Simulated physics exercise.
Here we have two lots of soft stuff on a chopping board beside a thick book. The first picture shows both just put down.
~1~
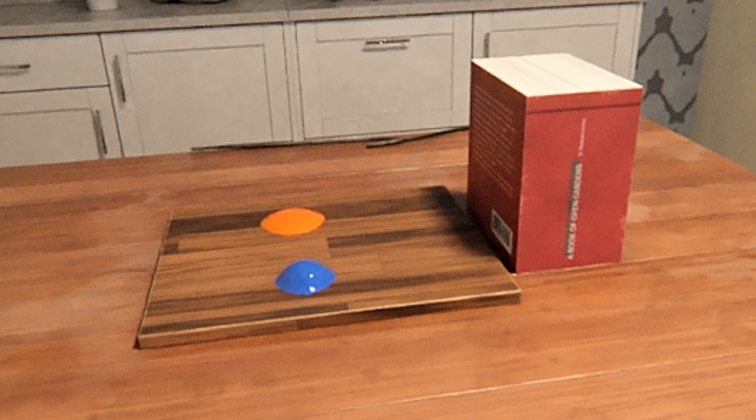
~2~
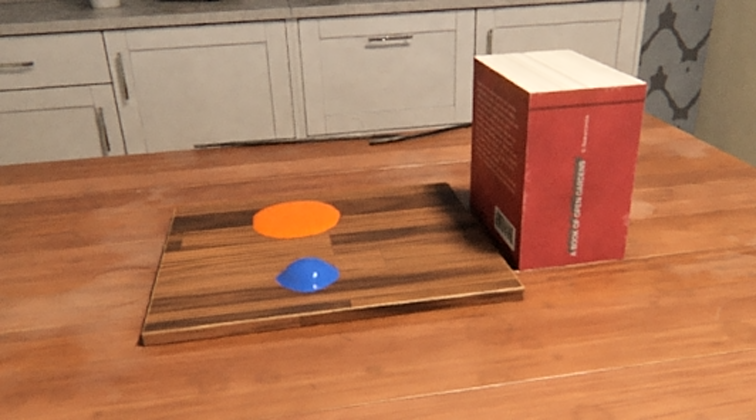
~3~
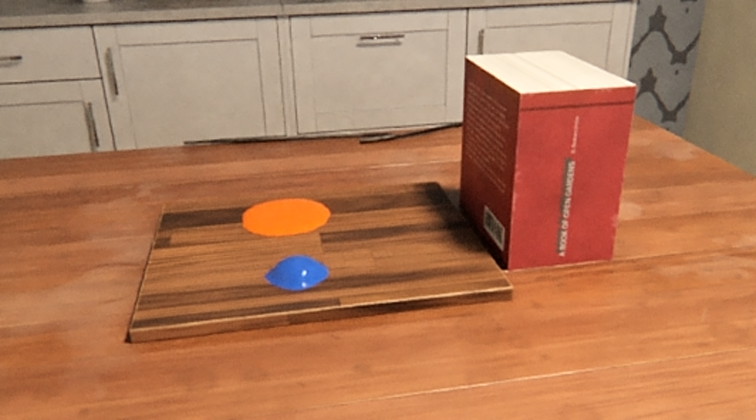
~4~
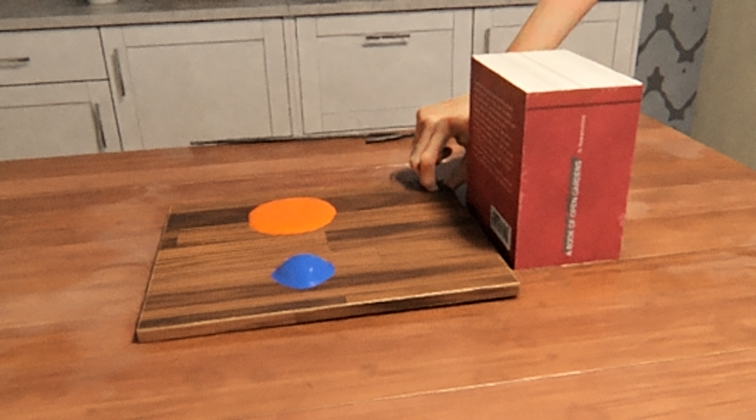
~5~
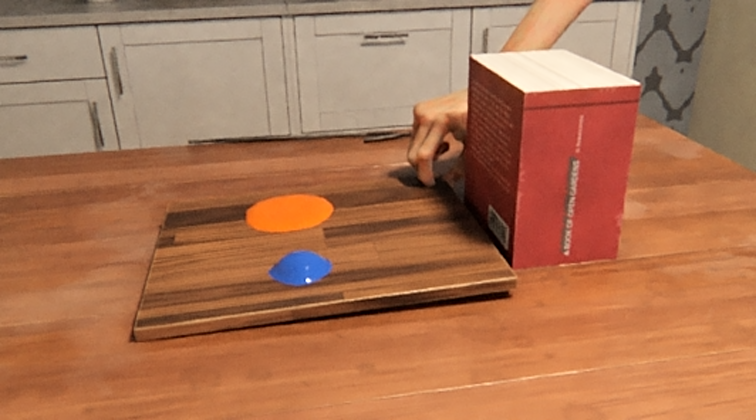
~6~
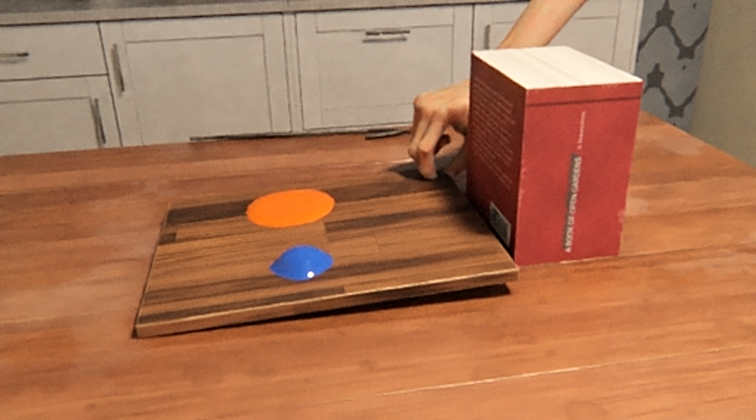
On a wooden table, an orange blob spreads thin before a hand slightly raises the board.
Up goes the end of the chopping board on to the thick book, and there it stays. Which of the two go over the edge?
Take the blue blob first: It keeps its place; then the orange blob goes over.
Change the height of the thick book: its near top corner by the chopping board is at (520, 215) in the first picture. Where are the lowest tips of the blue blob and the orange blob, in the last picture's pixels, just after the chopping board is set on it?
(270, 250); (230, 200).
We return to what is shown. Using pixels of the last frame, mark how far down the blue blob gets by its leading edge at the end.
In the end it lies close to (233, 212).
A moment on, slope about 35°; the blue blob has not moved; the orange blob has crept down a long way.
Further on, the blue blob has not moved; the orange blob is dripping off the low end.
When it is over, slope about 35°; the blue blob has not moved; the orange blob is dripping off the low end.
